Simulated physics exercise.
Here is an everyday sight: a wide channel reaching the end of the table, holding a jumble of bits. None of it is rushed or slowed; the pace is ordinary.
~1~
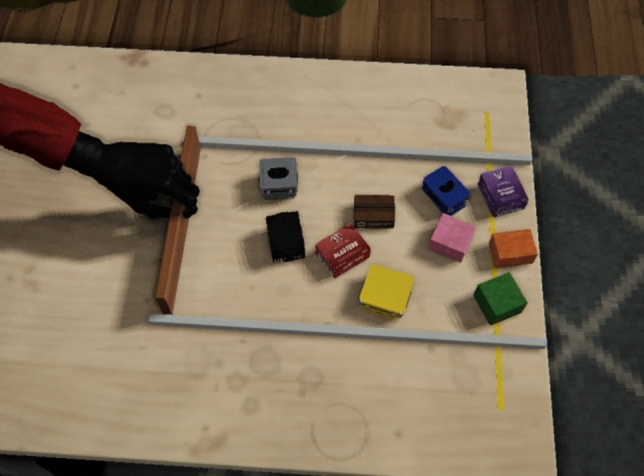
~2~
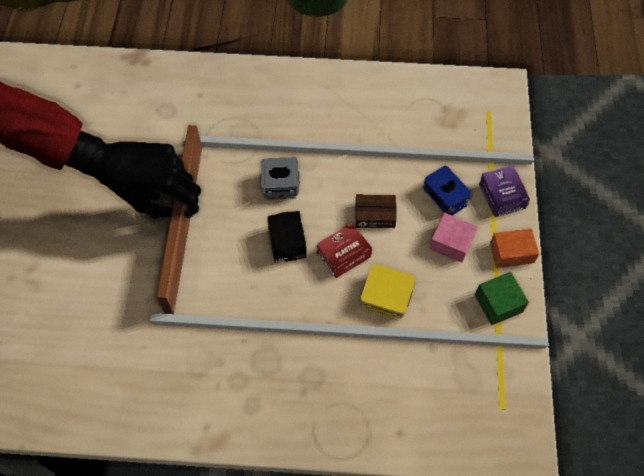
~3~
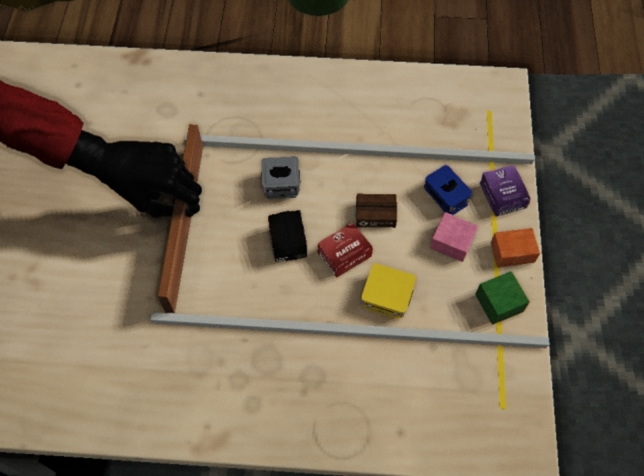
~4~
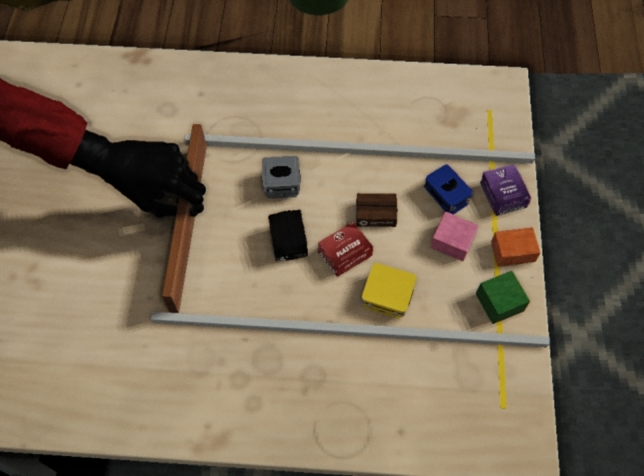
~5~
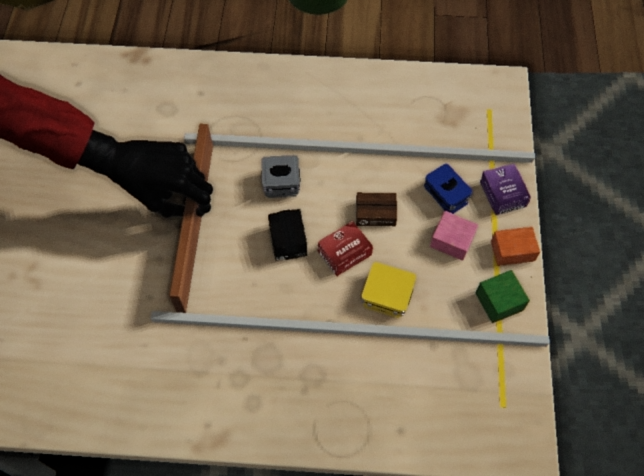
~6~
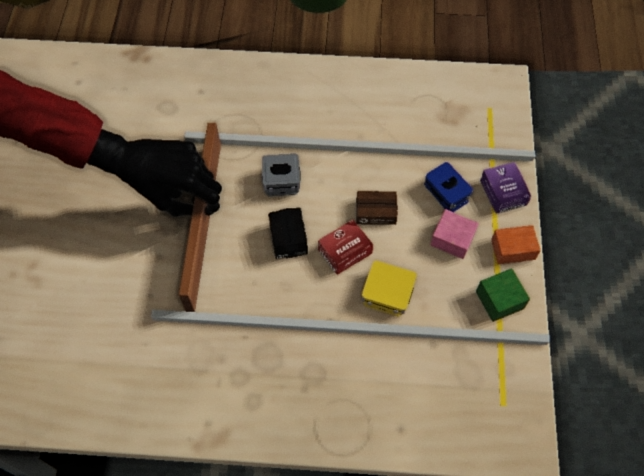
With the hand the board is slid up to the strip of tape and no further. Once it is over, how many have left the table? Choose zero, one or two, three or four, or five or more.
Five or more of them have left the table.
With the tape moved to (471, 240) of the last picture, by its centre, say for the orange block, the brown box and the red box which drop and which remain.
In order, the orange block goes off the edge, then the brown box keeps its spot, then the red box keeps its spot.
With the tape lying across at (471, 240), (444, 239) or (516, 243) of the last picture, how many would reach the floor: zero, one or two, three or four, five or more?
Taking the three places in turn, it would be either three or four; 1 or 2; 5 or more.
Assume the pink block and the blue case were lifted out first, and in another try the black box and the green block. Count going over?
Try 1: 5; try 2: 4.
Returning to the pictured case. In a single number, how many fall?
Result: A total of 7.
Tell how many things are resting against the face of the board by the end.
That makes 3.
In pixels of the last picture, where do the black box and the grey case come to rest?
I'd put one at around (515, 249) and the other at around (514, 189).
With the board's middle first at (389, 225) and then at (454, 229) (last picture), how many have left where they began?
In order, the tallies are 8 and 10.
A little later, none off yet; orange block at rest near (515, 245); purple box at rest near (505, 188); green block at rest near (502, 295).
Next, none off yet; orange block shifted a little near (535, 245); purple box at rest near (505, 188); green block at rest near (502, 295).
When it is over, the number that fall off is five or more; down, red box, brown box, blue case, pink block, green block, purple box and orange block.
